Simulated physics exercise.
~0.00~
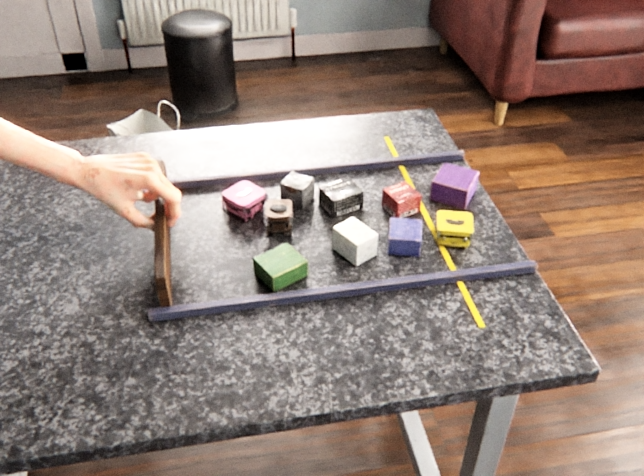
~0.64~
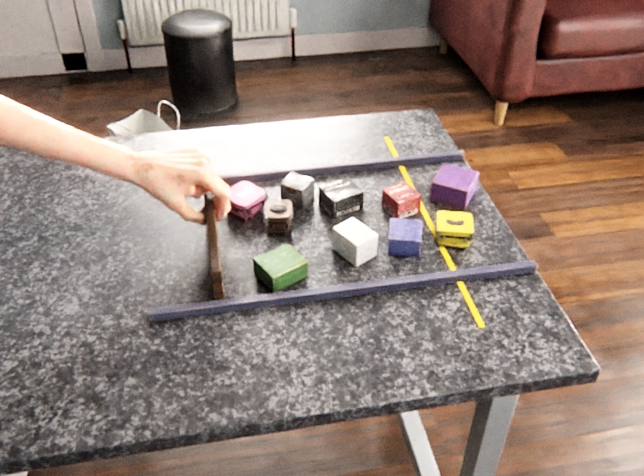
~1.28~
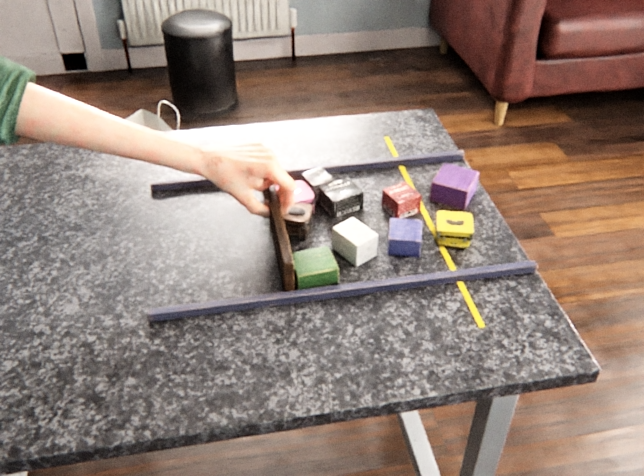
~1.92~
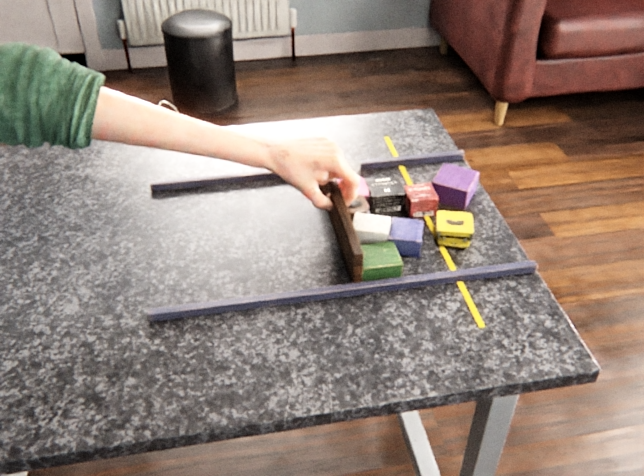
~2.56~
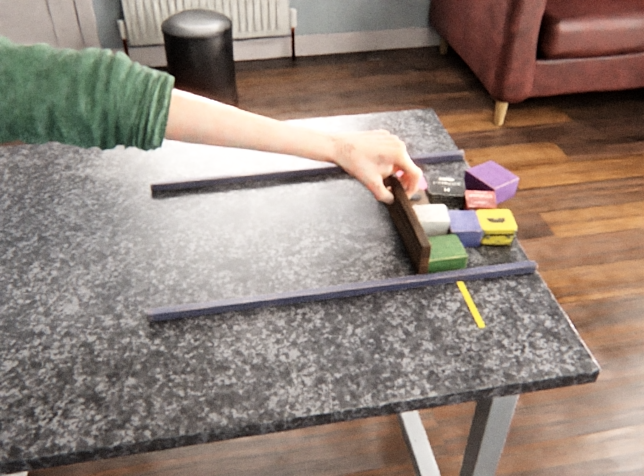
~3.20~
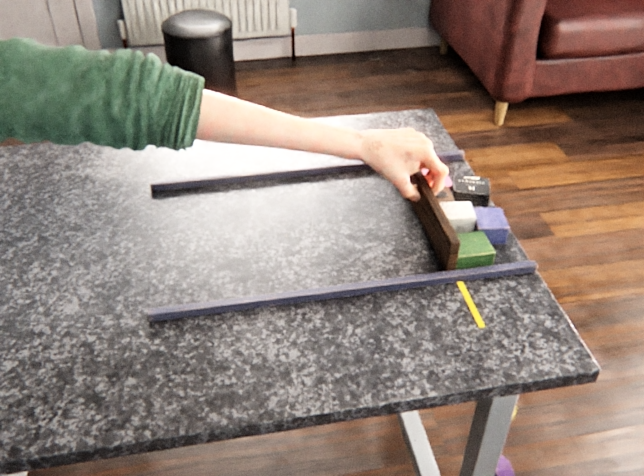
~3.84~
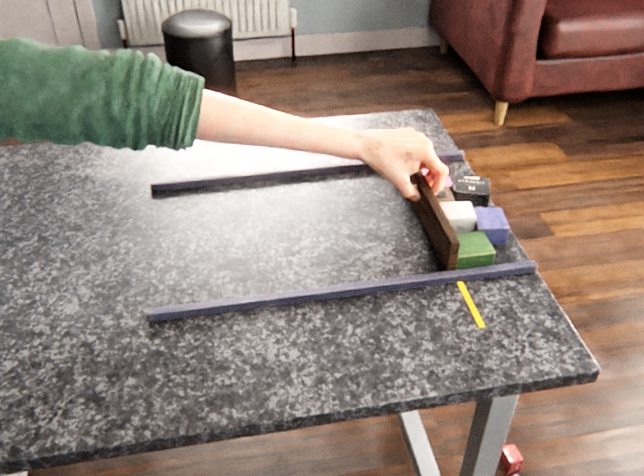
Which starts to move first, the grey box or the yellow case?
The grey box starts to move first, as the board pushes into the nearer boxes. The yellow case stays still until later, when the board has come much closer to the table's end.
